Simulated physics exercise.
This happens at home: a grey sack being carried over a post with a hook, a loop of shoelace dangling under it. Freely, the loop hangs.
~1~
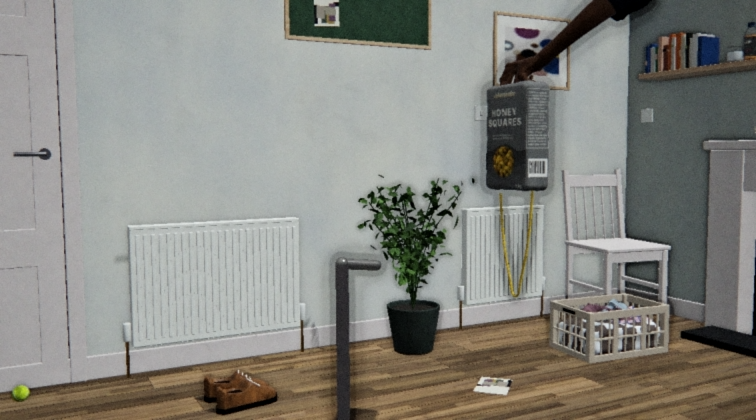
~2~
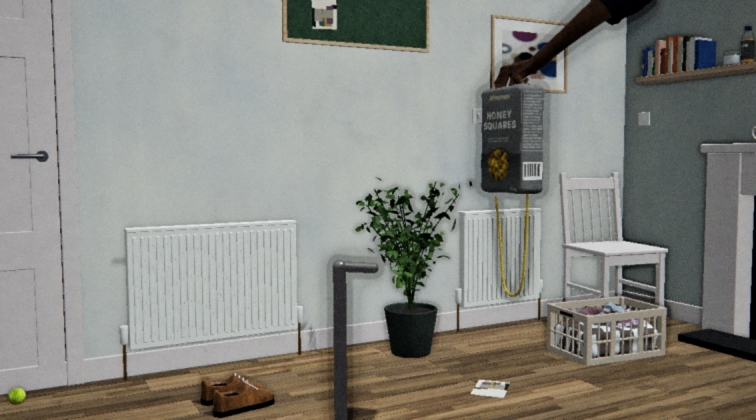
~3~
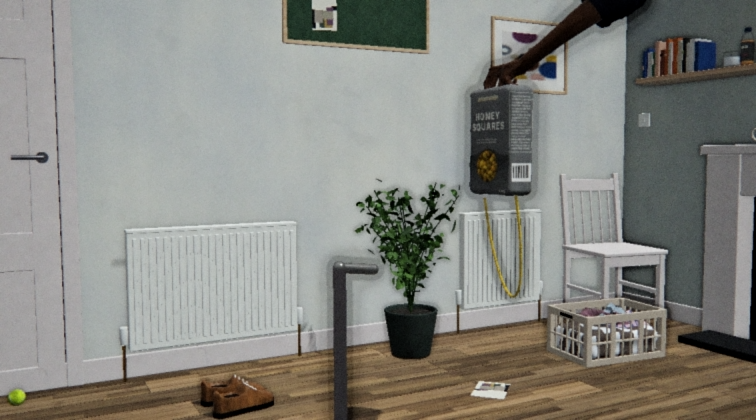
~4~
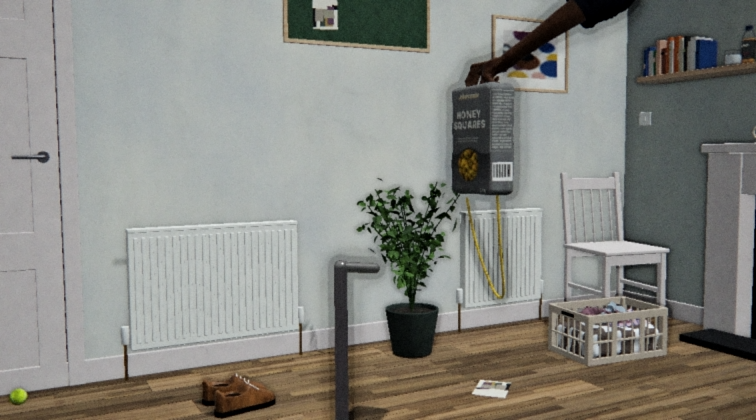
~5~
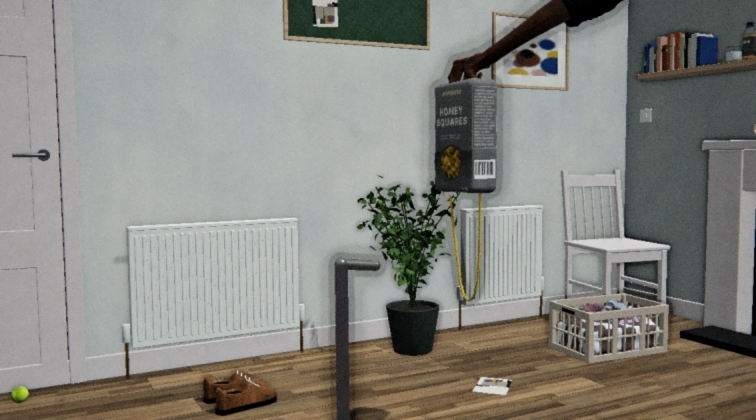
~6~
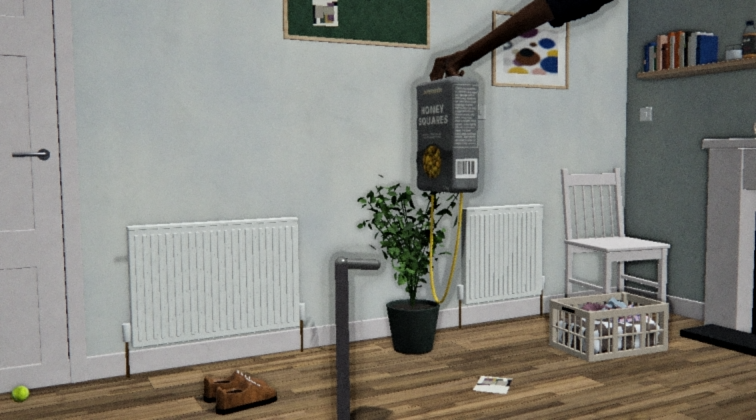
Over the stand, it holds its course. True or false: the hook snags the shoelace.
True.
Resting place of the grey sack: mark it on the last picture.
In the last view, the middle of it rests at (252, 136).
Then, 0.34 s past the final frame, sack nearing the post near (406, 136).
Then, 0.78 s past the final frame, sack over the post near (349, 136).
Then, 1.26 s past the final frame, sack past the post near (282, 136).
When it is over, sack past the post near (252, 136); loop tight round the post, hand stopped. The grey sack snags on the hook.
